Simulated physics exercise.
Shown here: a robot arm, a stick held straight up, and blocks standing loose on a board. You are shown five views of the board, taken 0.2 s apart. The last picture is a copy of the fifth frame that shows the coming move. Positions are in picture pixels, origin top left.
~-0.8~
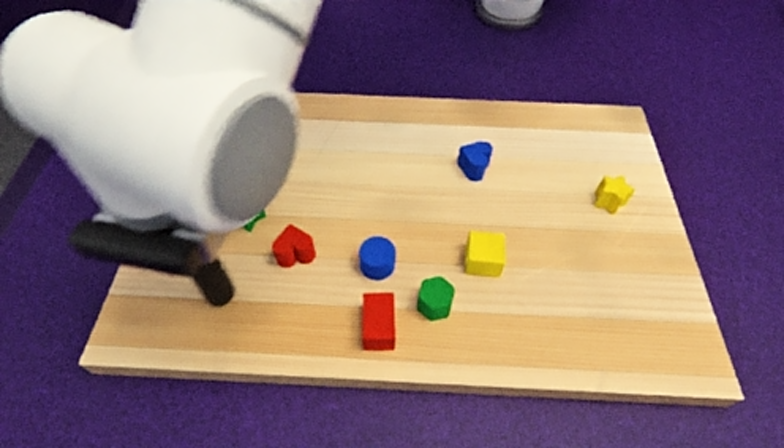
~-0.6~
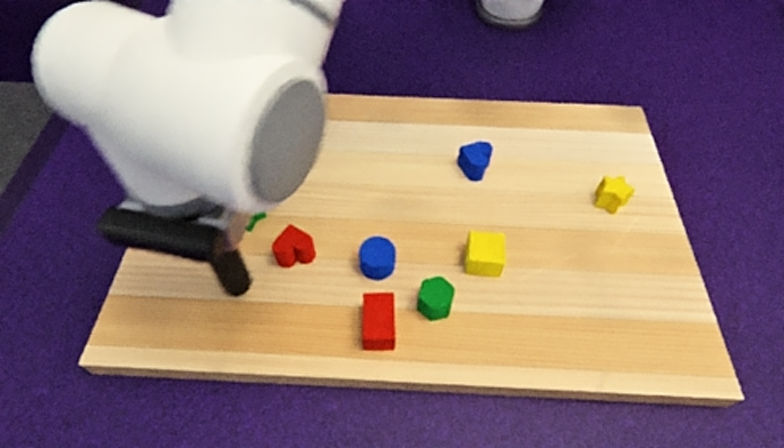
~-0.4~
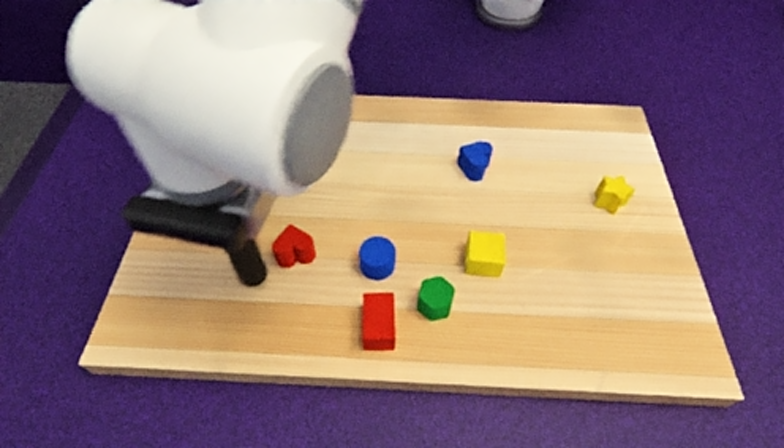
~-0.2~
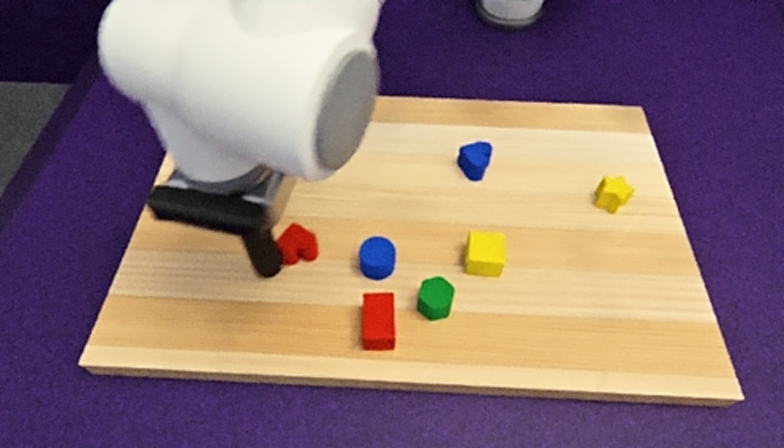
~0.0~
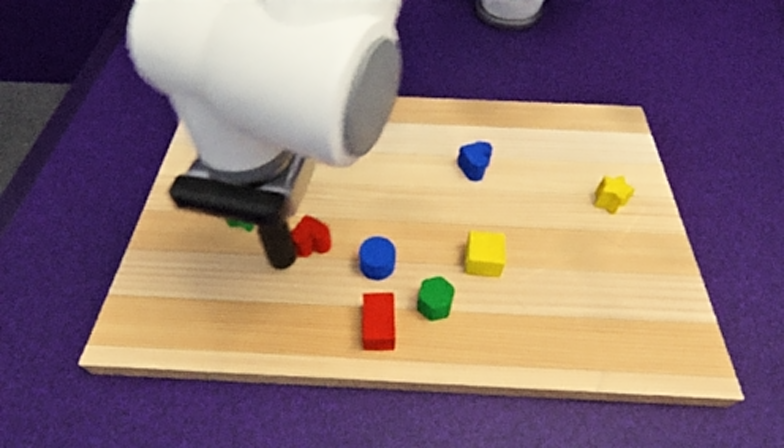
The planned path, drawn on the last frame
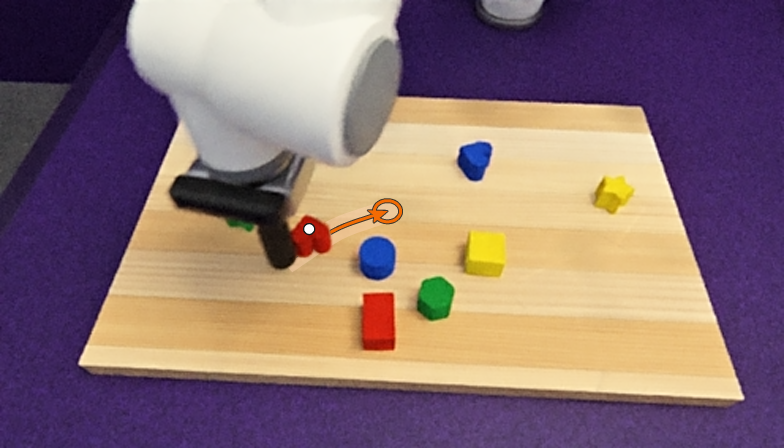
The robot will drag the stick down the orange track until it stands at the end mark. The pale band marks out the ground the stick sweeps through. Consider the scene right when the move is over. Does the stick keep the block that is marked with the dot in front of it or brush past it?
I'm fairly sure the block that is marked with the dot rides along ahead of the stick to the very end.
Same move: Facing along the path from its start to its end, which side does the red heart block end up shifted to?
Gets pushed left.
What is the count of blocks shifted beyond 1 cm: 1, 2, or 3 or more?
Blocks displaced: 1.
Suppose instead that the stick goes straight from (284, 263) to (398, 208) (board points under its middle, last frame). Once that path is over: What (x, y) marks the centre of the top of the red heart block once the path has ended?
My estimate: (378, 175).
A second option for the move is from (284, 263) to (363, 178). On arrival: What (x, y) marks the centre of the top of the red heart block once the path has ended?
My best guess is (361, 201).
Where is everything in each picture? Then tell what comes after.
In the first picture, tip of the stick (221, 294), middles of tops, red heart block (292, 239), blue cylinder (377, 250).
In the second picture, stick (238, 284), nothing pushed.
In the third picture, stick (254, 275), nothing pushed.
In the fourth picture, stick (269, 267), red heart block (296, 237).
In the fifth picture, stick (283, 258), red heart block (309, 229), blue cylinder (377, 250).
The line goes from (284, 263) over (334, 231) to (387, 211); the dot is on the red heart block.
On the path given first. One third of the way, stick (317, 236); red heart block (343, 208).
Two thirds of the way, stick (352, 218); red heart block (376, 188).
At the end, stick (388, 206); red heart block (400, 172), turned 45° anticlockwise; blue cylinder unmoved.
